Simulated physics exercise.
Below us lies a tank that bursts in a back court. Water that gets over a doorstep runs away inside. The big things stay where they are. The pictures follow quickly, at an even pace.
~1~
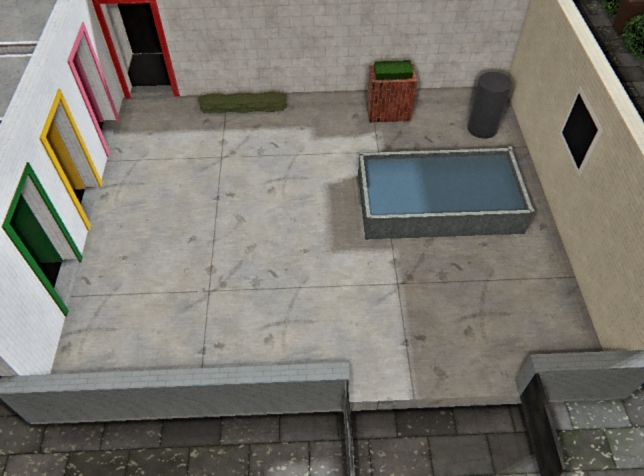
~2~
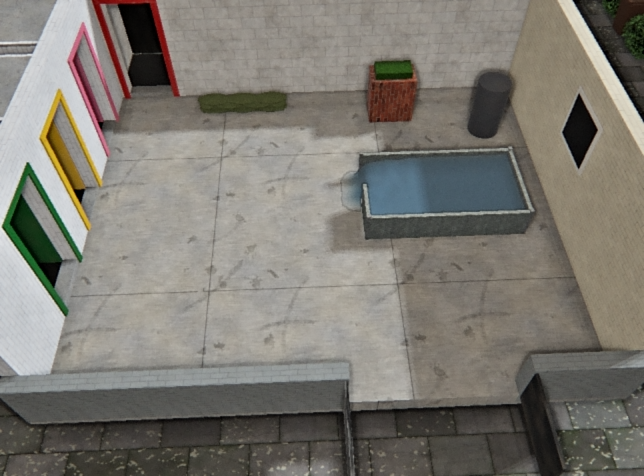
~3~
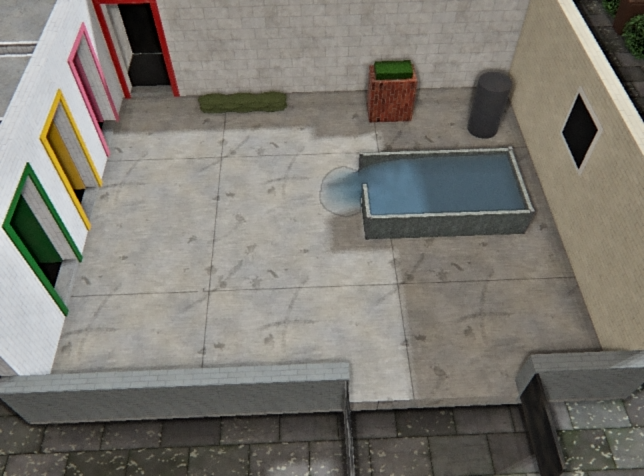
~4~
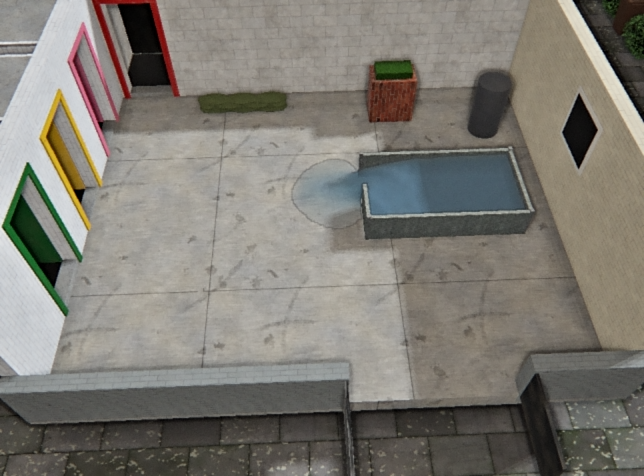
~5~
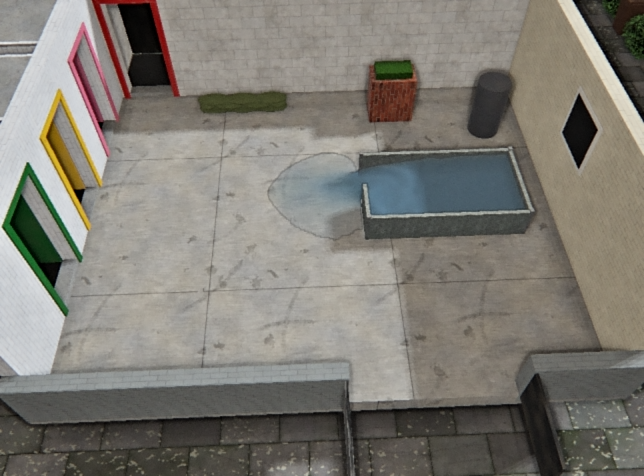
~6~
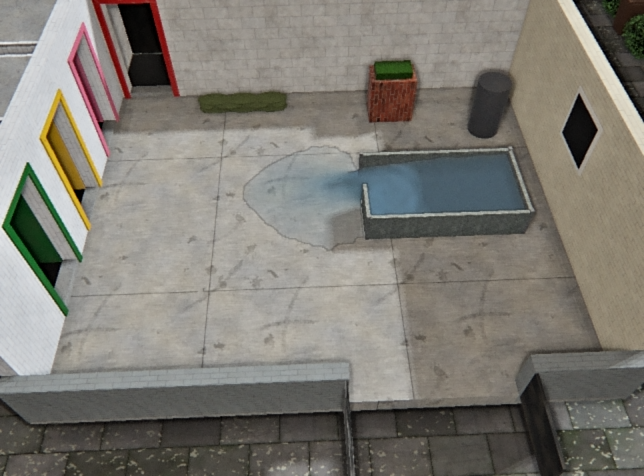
A grey-rimmed tank of blue water on the right of a walled court, seen from high above by a still camera, bursts at its left end. Green, yellow and pink doorways line the white left wall, a red one stands at the back, and a reddish planter and dark cylinder sit behind the tank. Water pours through the gap and spreads leftward in a widening, thinning, rounded sheet across the pale paving.
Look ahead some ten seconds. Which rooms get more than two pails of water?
The pink door lets in a lot; the red door admits no more than that; the green door admits no more than that; the yellow door lets in a lot.
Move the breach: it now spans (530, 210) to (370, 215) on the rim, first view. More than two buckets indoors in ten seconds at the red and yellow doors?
My reading: Red door holds; yellow door keeps below it.
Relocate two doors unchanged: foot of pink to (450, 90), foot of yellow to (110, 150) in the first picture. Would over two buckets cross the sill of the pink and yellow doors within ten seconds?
The pink door lets less in, the yellow door goes over.
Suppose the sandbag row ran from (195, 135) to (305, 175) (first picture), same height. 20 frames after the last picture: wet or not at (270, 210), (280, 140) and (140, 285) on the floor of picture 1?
One after the other: Covered, covered, covered.
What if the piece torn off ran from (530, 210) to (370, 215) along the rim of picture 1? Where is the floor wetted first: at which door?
First comes the door marked green.
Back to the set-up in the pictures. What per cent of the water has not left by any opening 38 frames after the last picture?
Near 94 in a hundred.
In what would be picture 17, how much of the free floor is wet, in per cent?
I make it 30 per cent.
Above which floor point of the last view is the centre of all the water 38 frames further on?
Close to (292, 204).
A moment on, water covers 15 % of the floor; the pink door not reached, the red door not reached, the green door not reached, the yellow door not reached.
Next, water covers 30 % of the floor; the pink door not reached, the red door not reached, the green door not reached, the yellow door not reached.
Then, water covers 40 % of the floor; the pink door under two buckets in, the red door wet at the sill, nothing in, the green door wet at the sill, nothing in, the yellow door over two buckets in.
Later, water covers 45 % of the floor; the pink door over two buckets in, the red door wet at the sill, nothing in, the green door wet at the sill, nothing in, the yellow door over two buckets in.
In the end, water covers 65 % of the floor; the pink door over two buckets in, the red door wet at the sill, nothing in, the green door wet at the sill, nothing in, the yellow door far over two buckets in.
